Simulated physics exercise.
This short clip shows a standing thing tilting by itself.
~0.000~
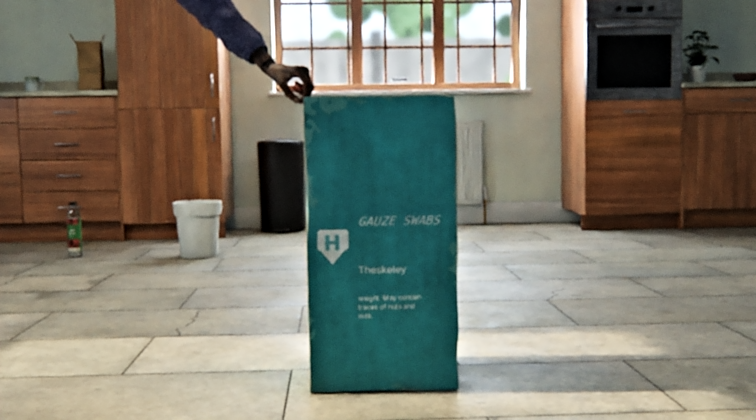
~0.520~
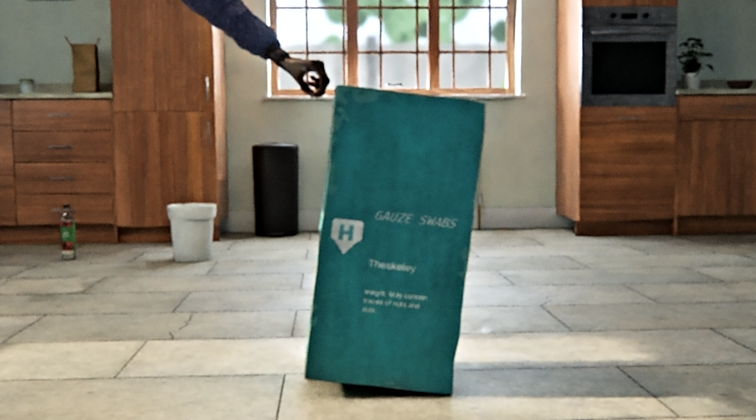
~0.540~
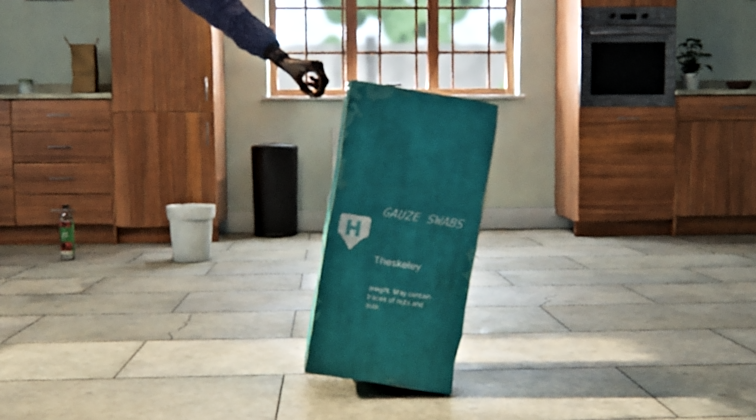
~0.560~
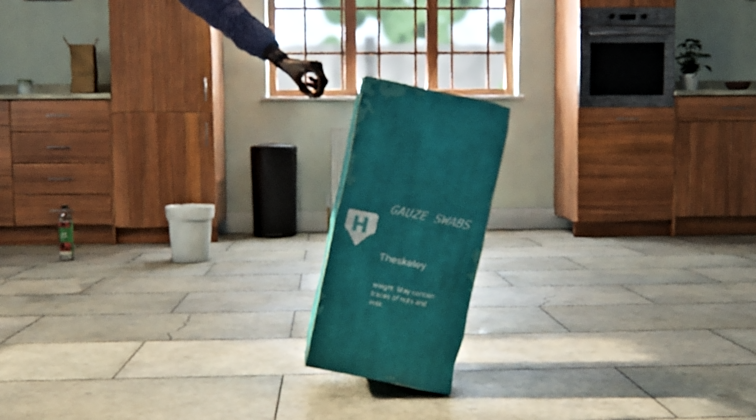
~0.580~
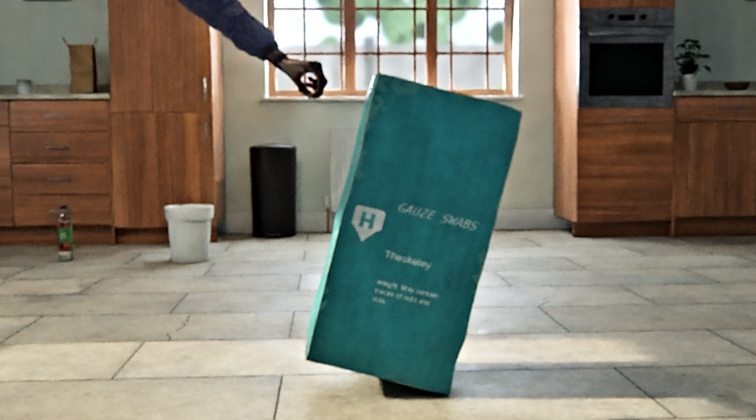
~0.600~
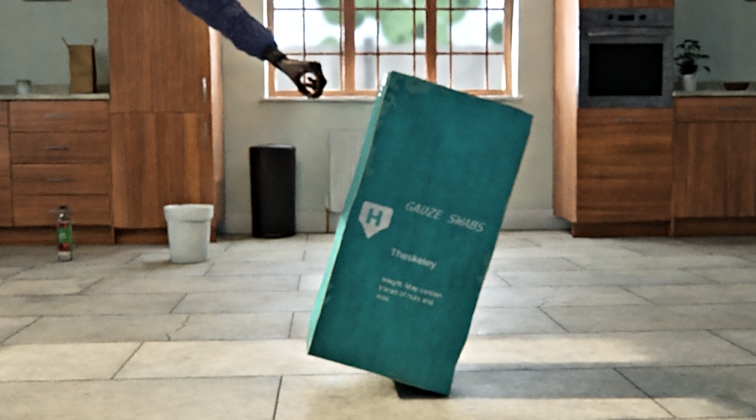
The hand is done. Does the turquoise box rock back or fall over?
It's going to capsize once it's let go.
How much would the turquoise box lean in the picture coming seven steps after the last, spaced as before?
Around 35°.
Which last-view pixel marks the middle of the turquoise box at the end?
The middle ends up near (581, 307).
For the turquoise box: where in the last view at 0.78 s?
(468, 227).
After 0.78 s, turquoise box 37° off upright near (468, 227).
After 0.96 s, turquoise box 63° off upright near (532, 253).
In the end (1.5 s), the turquoise box topples, near (581, 307).
